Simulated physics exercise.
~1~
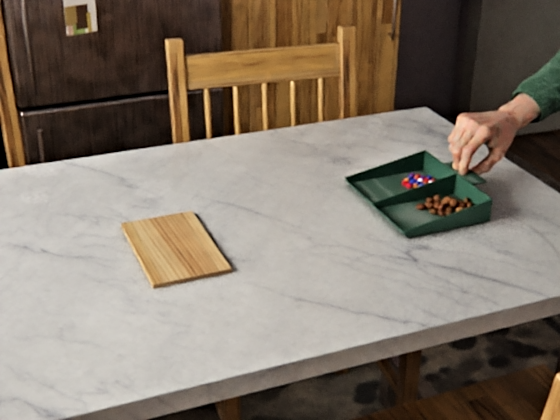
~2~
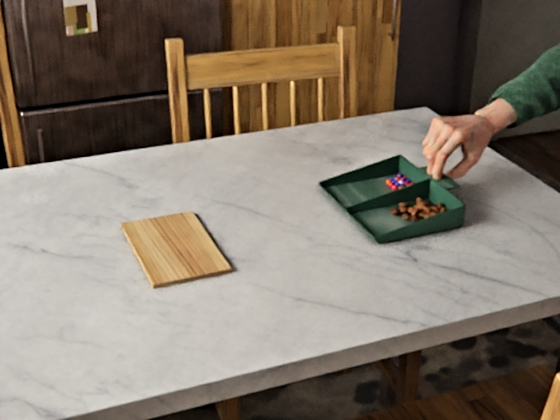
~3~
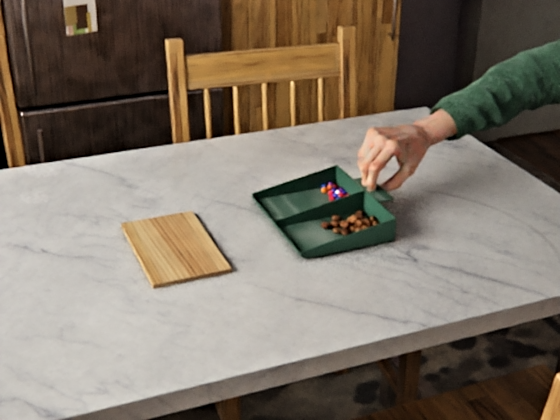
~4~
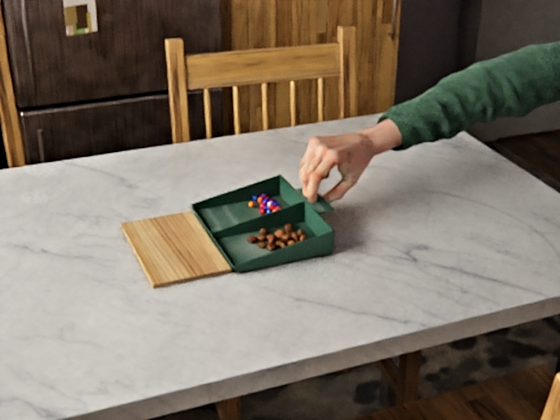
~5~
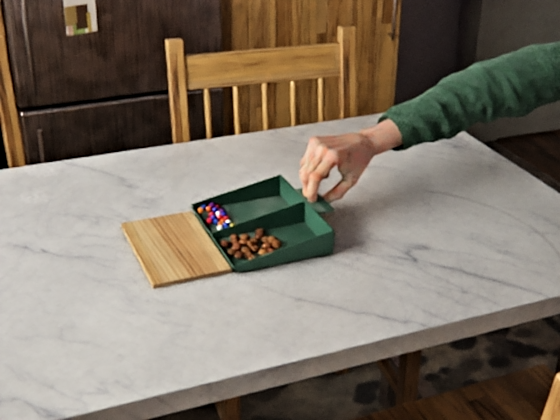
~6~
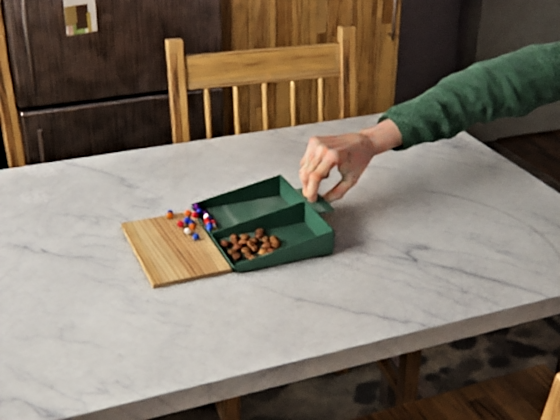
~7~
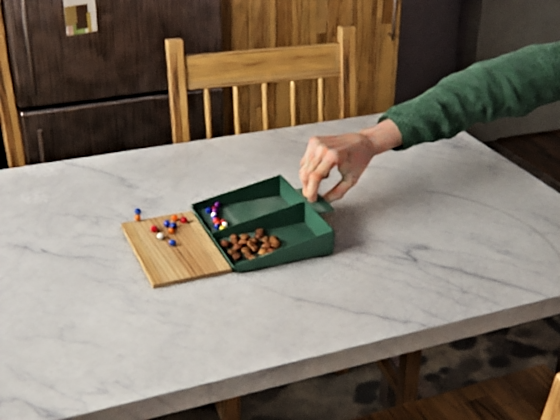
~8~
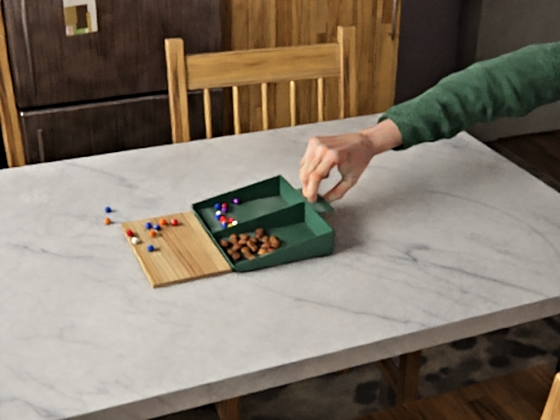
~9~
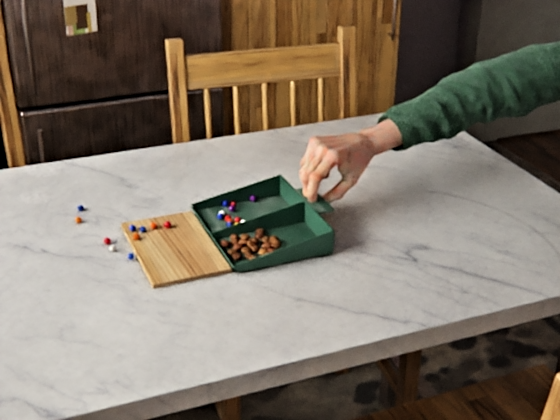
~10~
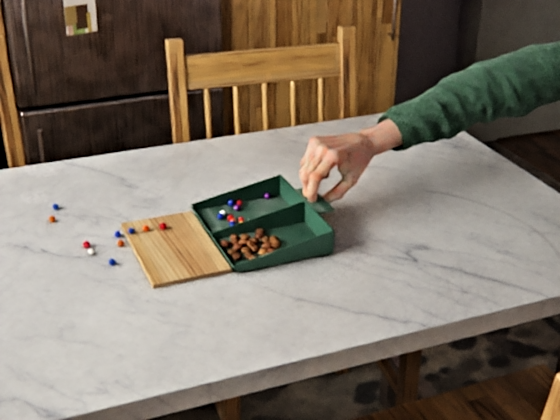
On a pale marble table, a hand in a green sleeve slides a two-part green tray left until it stops against a flat wooden board; the brown nut-like pieces shift but stay inside, while some of the small colourful beads spill over the board onto the table and the rest remain in the tray.
